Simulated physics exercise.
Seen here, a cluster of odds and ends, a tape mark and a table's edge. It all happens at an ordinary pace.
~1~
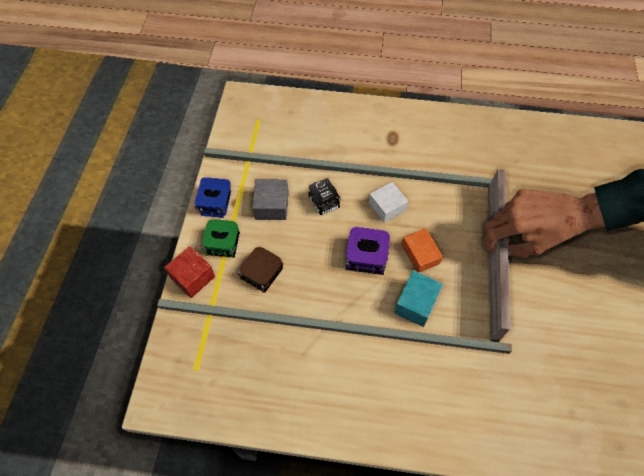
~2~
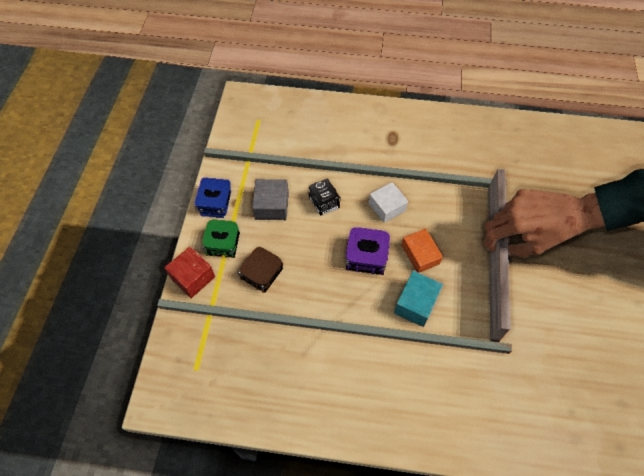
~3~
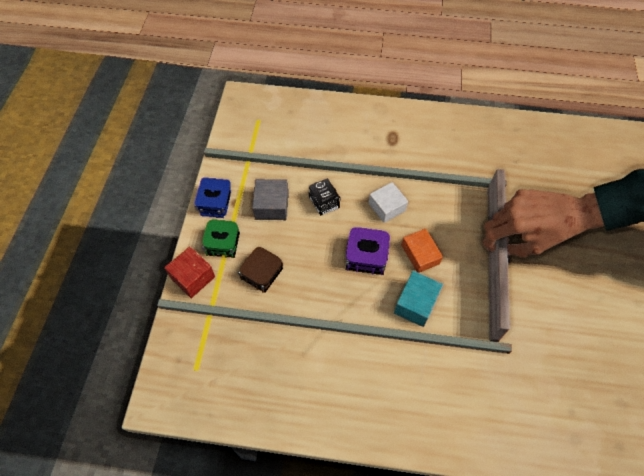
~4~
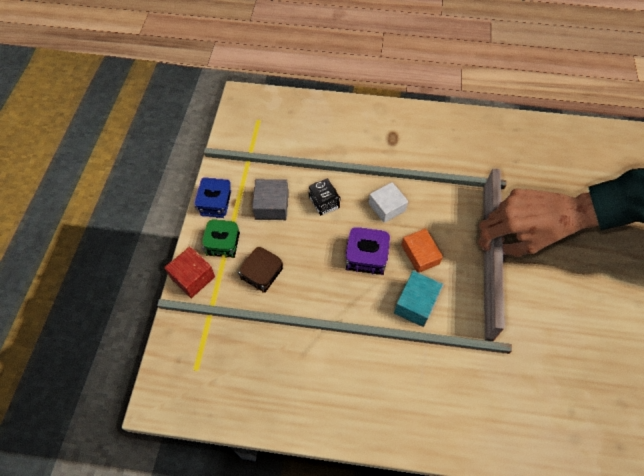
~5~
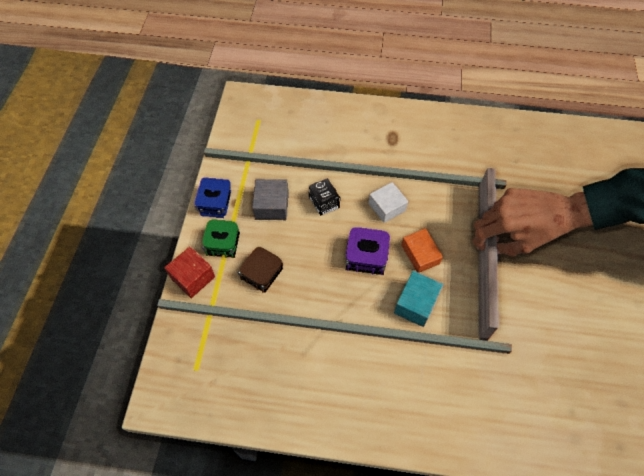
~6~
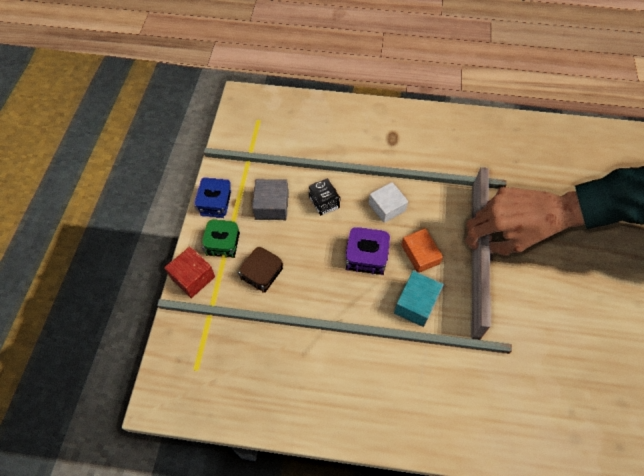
A hand held a flat board at the right end of a wooden table, then slid it slightly left between two rails, while the scattered colorful blocks near the yellow tape line stayed still.
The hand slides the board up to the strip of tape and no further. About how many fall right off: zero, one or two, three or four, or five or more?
Outcome: The number that fall off is three or four.
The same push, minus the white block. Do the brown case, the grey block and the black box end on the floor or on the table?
The brown case does not fall, the grey block remains up, the black box is kept.
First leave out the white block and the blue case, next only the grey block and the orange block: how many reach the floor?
Fallen: 2, and 3 in the other try.
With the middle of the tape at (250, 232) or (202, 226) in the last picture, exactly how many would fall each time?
In that order 3 and 7.
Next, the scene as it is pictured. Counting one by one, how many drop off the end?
The count is 4.
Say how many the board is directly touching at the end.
That makes 3.
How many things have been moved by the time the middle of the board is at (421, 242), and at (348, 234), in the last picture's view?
First 2, then 5.
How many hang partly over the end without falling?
That would be 3.
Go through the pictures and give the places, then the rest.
In the first frame, red block (190, 272); blue case (214, 198); green case (222, 239); board (498, 251); tape (231, 229).
In the second frame, blue case (214, 198); board (498, 251).
In the third frame, green case (222, 239); purple case (368, 251).
In the fourth frame, red block (191, 272); black box (324, 197).
In the fifth frame, blue case (214, 198); orange block (422, 251).
In the sixth frame, red block (191, 272); blue case (214, 198); green case (222, 239); board (480, 249); tape (231, 229).
A little later, none off yet; red block at rest near (191, 272); blue case at rest near (214, 198); green case at rest near (222, 239).
When it is over, the number that fall off is three or four; down, grey block, green case, blue case and red block.
